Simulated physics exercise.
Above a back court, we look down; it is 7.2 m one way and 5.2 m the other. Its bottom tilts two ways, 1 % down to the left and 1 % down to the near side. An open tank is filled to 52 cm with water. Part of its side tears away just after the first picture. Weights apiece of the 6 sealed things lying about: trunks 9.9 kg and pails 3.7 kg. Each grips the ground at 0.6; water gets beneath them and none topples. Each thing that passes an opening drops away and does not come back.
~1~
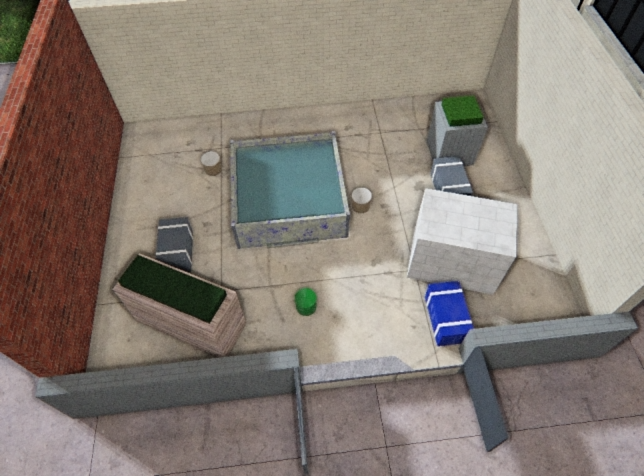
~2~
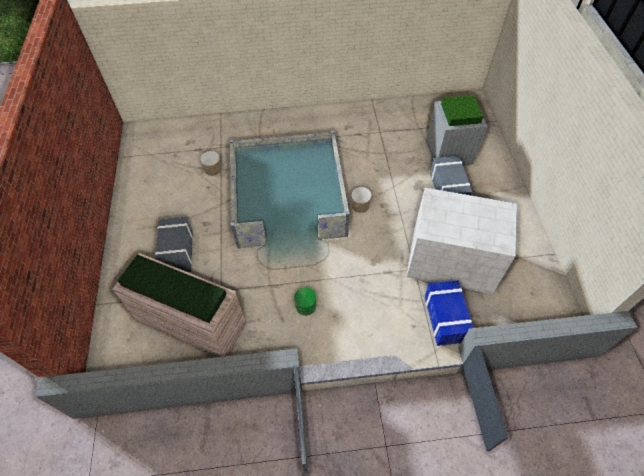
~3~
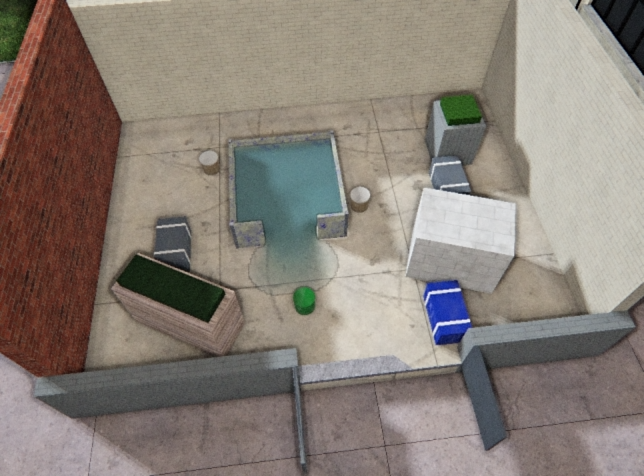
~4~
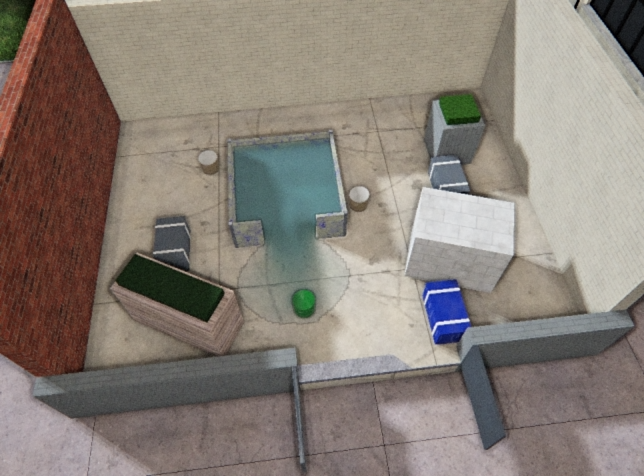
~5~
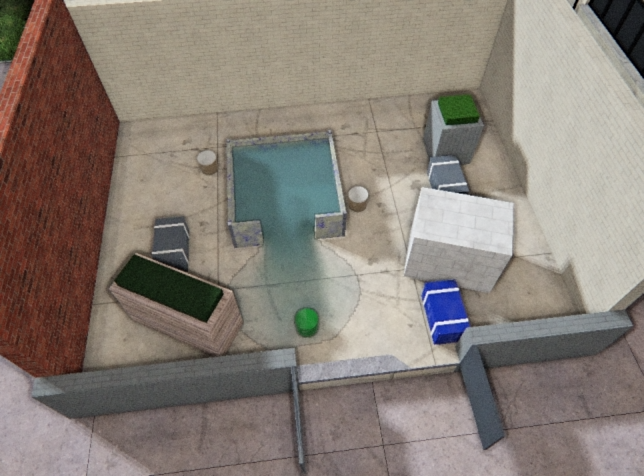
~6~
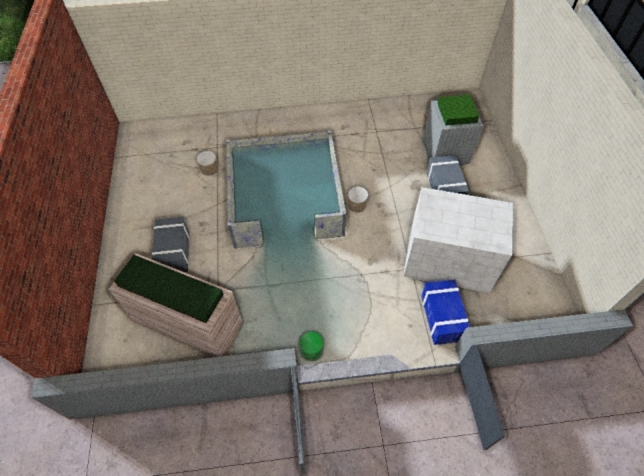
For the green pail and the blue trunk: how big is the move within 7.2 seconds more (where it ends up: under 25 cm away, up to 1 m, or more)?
Result: The green pail should get washed far off, the blue trunk should not go anywhere much.
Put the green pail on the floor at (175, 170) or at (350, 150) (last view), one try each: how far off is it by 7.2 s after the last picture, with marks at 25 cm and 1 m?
Try one, it keeps its spot; try two, it keeps its spot.
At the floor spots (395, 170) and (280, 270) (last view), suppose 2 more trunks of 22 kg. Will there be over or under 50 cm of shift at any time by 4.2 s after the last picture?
So that's behind the line and then across the line.
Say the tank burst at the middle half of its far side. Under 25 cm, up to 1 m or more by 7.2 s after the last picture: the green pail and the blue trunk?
Outcome - green pail: No real movement, blue trunk: No real movement.
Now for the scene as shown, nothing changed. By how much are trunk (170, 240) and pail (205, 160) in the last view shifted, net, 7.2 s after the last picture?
The first ends 100 cm from its start, the second 0 cm.
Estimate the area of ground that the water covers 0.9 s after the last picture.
Roughly 9.5 m2 of it is wet.
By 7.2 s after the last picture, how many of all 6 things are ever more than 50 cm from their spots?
Total: 2.
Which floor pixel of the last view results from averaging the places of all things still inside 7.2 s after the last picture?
I'd say about (318, 216) in the last view.
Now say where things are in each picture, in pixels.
In the first picture, the green pail at (306, 298) rests on the ground; the blue trunk at (451, 307), on the bottom; 2.9 m2 under water; 0 of 6 have shifted.
In the second picture, the green pail at (305, 297) rests on the ground; the blue trunk at (451, 307), on the bottom; 3.3 m2 under water; 0 of 6 have shifted.
In the third picture, the green pail at (304, 297), on the bottom; the blue trunk at (450, 306), on the bottom; 3.9 m2 under water; 0 of 6 have shifted.
In the fourth picture, the green pail at (304, 300) rests on the ground, 5 cm from its start; the blue trunk at (449, 306), on the bottom; water covers 4.6 m2; 1 of 6 have shifted.
In the fifth picture, the green pail at (307, 319) rests on the ground, 36 cm from its start; the blue trunk at (448, 306), on the bottom; 5.4 m2 under water; 1 of 6 have shifted.
In the sixth picture, the green pail at (312, 343), on the bottom, 71 cm from its start; the blue trunk at (448, 306) rests on the ground; 6.3 m2 under water; 1 of 6 have shifted.
Then, 0.9 s after the last picture the green pail has gone out; the blue trunk is near (448, 306), 0.0 m from its start, aground; 1 of 6 are out; 0 afloat.
Then, 2.8 s after the last picture the green pail has gone out; the blue trunk is near (453, 305), 0.1 m from its start, aground; 1 of 6 are out; 0 afloat.
Then, 4.8 s after the last picture the green pail has gone out; the blue trunk is near (453, 305), 0.1 m from its start, aground; 1 of 6 are out; 0 afloat.
Then, 7.2 s after the last picture the green pail has gone out; the blue trunk is near (453, 305), 0.1 m from its start, aground; 1 of 6 are out; 1 afloat.
